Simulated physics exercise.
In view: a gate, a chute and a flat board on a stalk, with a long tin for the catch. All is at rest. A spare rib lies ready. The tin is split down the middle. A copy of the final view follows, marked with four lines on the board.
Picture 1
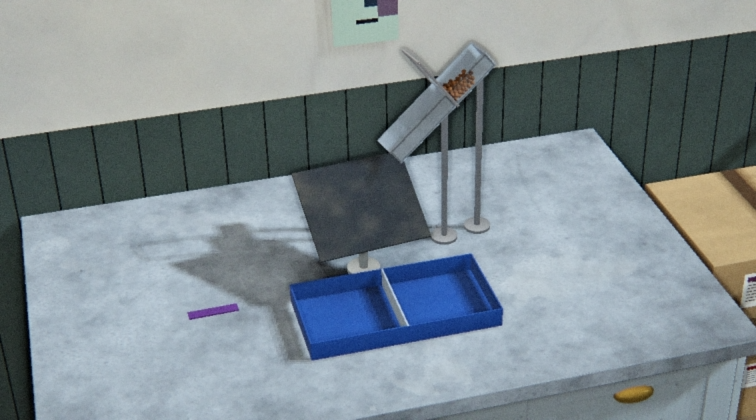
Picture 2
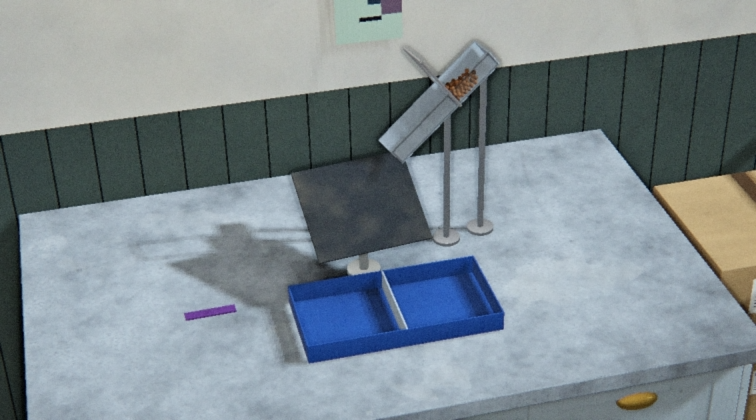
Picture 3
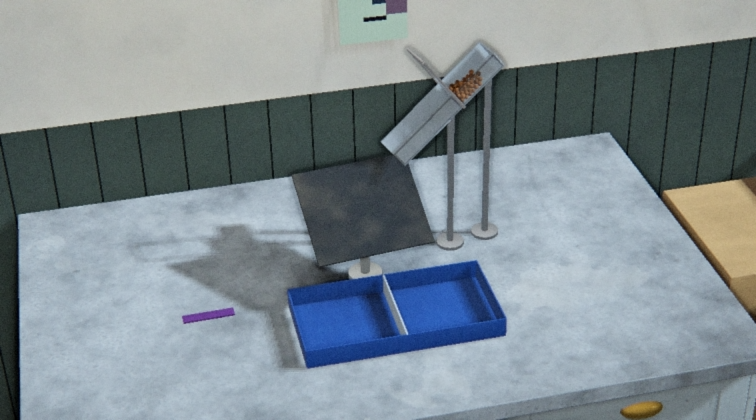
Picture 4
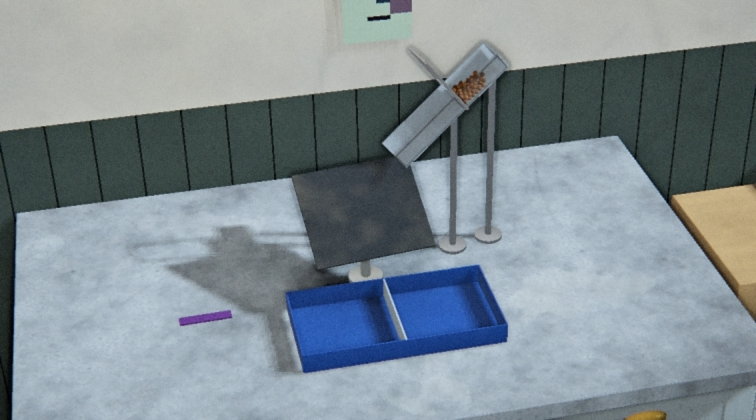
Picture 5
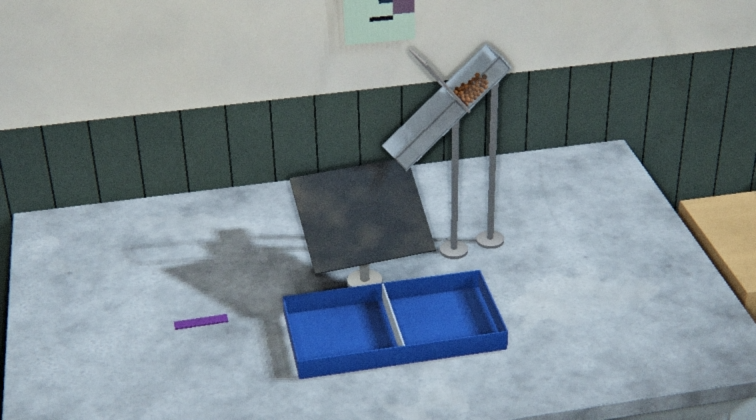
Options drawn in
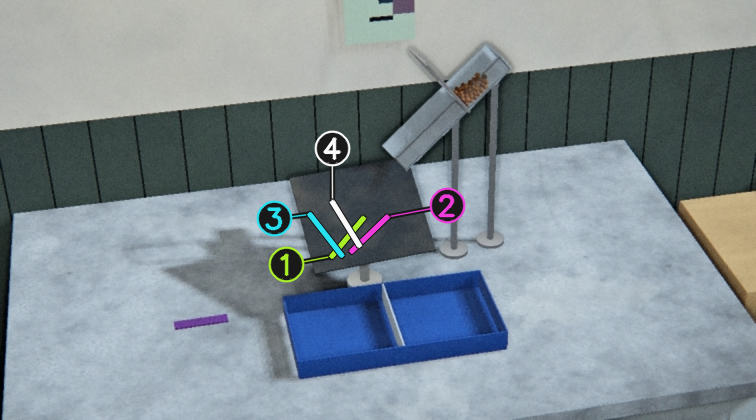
Blue divided tin sitting below a dark tilted board and a raised chute of brown balls, all still, as the view drifts slightly.
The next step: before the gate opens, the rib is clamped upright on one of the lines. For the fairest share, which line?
Line 4.
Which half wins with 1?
Left.
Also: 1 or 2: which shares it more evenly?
1 it is.
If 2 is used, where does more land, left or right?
The left half.
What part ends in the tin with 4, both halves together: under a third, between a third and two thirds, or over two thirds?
Over two thirds.
On the marked copy, line 1 from (363, 218) to (331, 256); line 2 from (387, 216) to (351, 251); line 3 from (309, 214) to (341, 255); line 4 from (332, 202) to (359, 245).
With 1, of what is caught, the bulk in the left half, a small share in the right.
With 2, of what is caught, the whole lot in the left half, none at all in the right.
With 3, of what is caught, all but a few in the left half, only a few in the right.
With 4, of what is caught, close to two thirds in the left half, close to a third in the right.
